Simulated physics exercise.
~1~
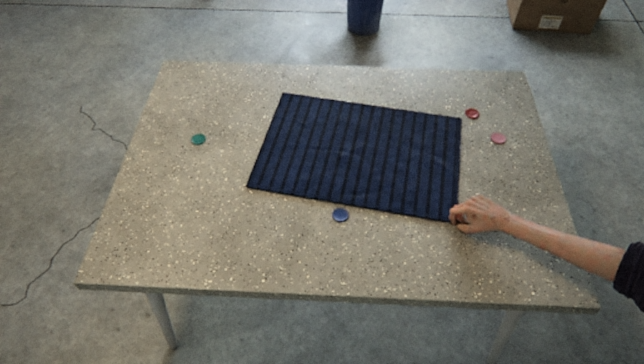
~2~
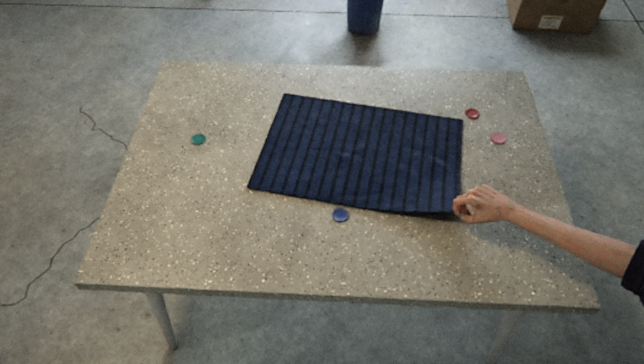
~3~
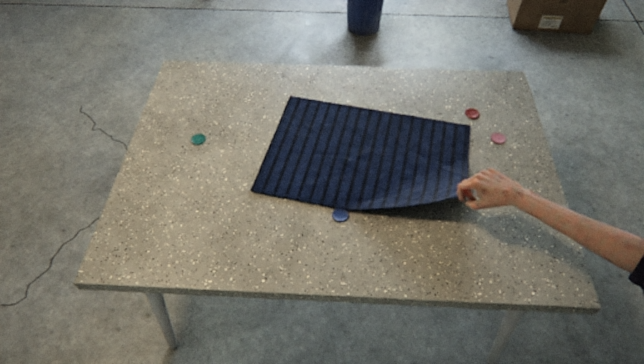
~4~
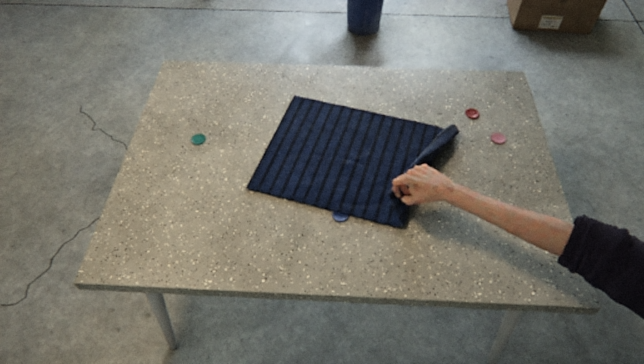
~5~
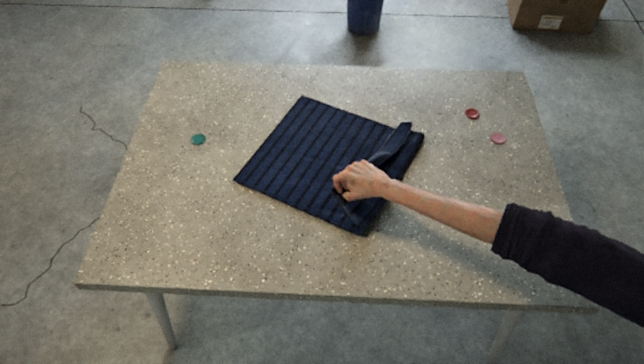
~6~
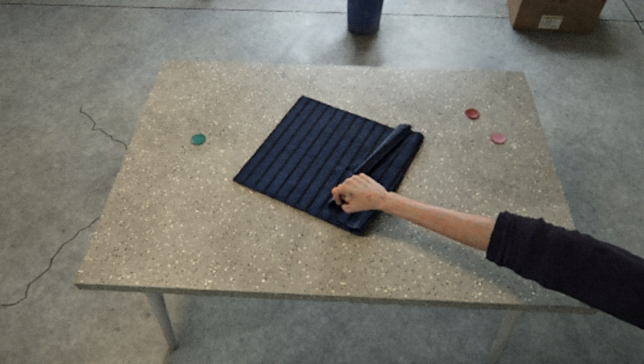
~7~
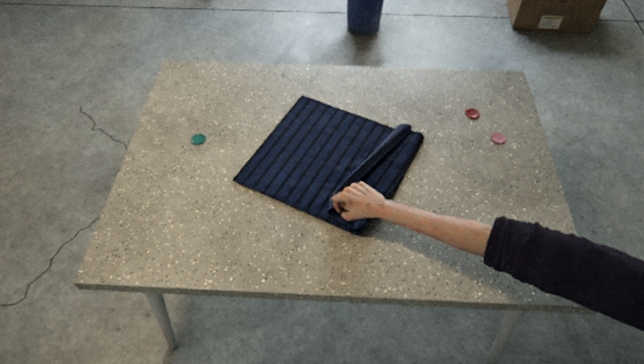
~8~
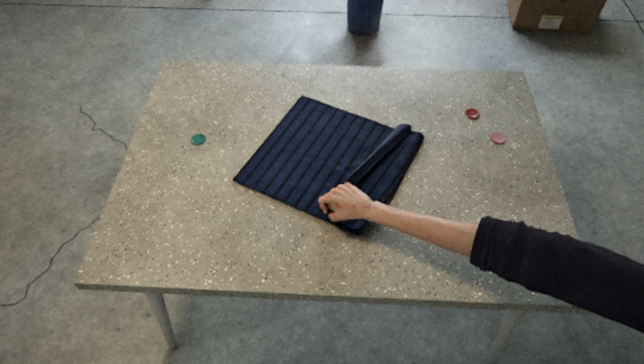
A speckled stone-like table stands on a cracked concrete floor, seen from above and in front by a still camera. A dark blue striped napkin lies near the middle, with a teal token to its left, a pink button and a red lid to its right, and a blue cap just below its front edge. A hand reaches in from the right, lifts the napkin's near right corner and draws it leftward over the cloth. The napkin shifts left and covers the blue cap. It ends partly folded, the hand still at its front edge, the other three pieces uncovered.
